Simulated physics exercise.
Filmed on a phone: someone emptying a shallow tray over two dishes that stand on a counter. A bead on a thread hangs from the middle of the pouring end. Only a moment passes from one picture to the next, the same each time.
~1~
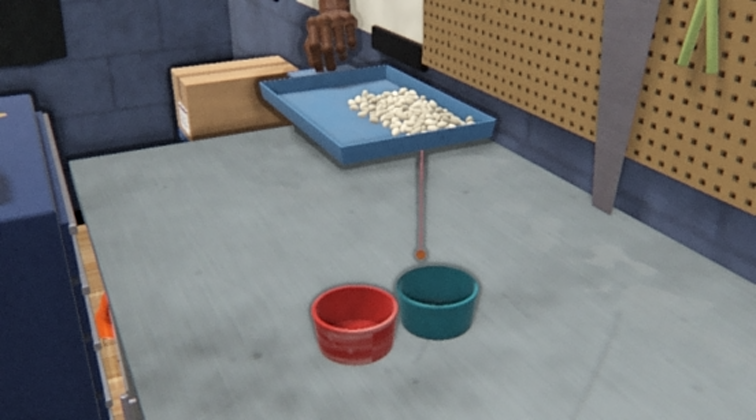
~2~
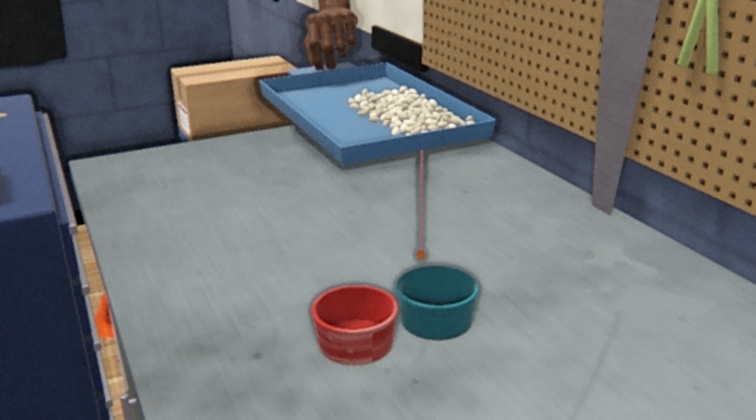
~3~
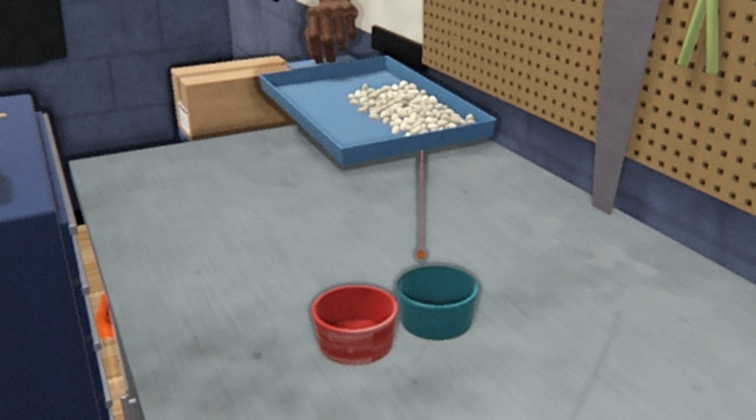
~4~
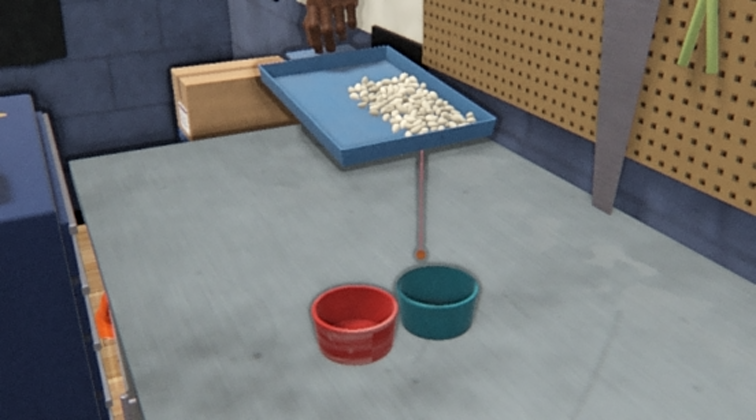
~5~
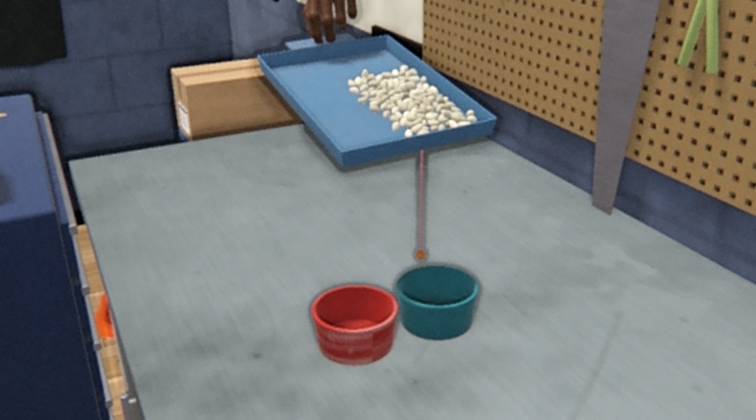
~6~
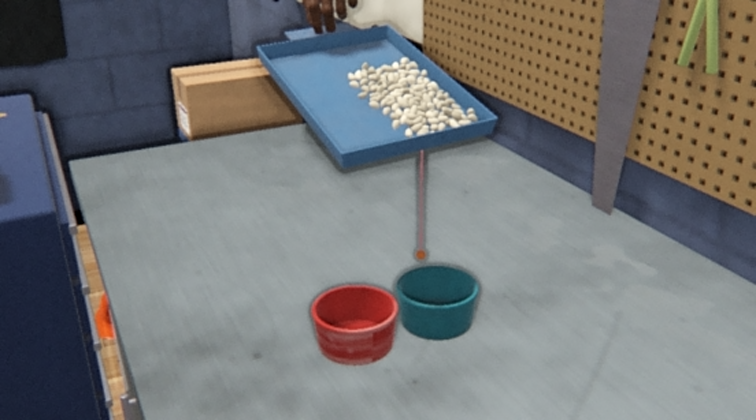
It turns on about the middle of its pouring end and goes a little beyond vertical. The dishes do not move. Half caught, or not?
In the dishes lies over half of it.
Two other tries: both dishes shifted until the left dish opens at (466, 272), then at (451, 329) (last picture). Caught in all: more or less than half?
First under half, then less than half.
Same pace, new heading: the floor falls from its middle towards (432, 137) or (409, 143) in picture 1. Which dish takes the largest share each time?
First the right one, then the dish on the right.
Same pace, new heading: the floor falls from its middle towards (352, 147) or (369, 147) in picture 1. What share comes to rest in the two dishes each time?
First some 40, then 70 per cent.
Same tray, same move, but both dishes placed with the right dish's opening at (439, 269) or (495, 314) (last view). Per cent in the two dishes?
The first gives 30 %, the second 10 %.
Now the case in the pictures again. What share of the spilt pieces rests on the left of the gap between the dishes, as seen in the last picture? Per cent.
Close to 20 per cent.
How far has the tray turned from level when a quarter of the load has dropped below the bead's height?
At some 110 degrees.
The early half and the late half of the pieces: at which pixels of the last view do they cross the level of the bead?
At about (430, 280), then at (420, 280).
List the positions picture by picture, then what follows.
The first picture shows corners of the pouring end at (343, 146) and (492, 119), level; middle of the load at (407, 115), white beans; left dish at (372, 343); right dish at (457, 319); bead on its thread at (421, 255).
The second picture shows corners of the pouring end at (343, 146) and (492, 119), level; middle of the load at (407, 114).
The third picture shows corners of the pouring end at (343, 147) and (492, 119), tipped barely, lowest at the left corner; middle of the load at (407, 111).
The fourth picture shows corners of the pouring end at (343, 148) and (492, 118), tipped a little, lowest at the left corner; middle of the load at (407, 107).
The fifth picture shows corners of the pouring end at (343, 150) and (493, 118), tipped a little, lowest at the left corner; middle of the load at (407, 102).
The sixth picture shows corners of the pouring end at (344, 151) and (493, 117), tipped a little, lowest at the left corner; middle of the load at (408, 98); left dish at (372, 343); right dish at (457, 319).
Soon, tray tipped steeply; all on the tray.
A while on, tray tipped right over; nearly all on the tray; a stray few in the right dish; a stray few outside both; a stray few in the air.
Towards the end, tray tipped past a quarter turn; about a quarter in the left dish; about half in the right dish; about a quarter outside both.
Finally, tray tipped past a quarter turn; about a quarter in the left dish; about half in the right dish; about a quarter outside both.
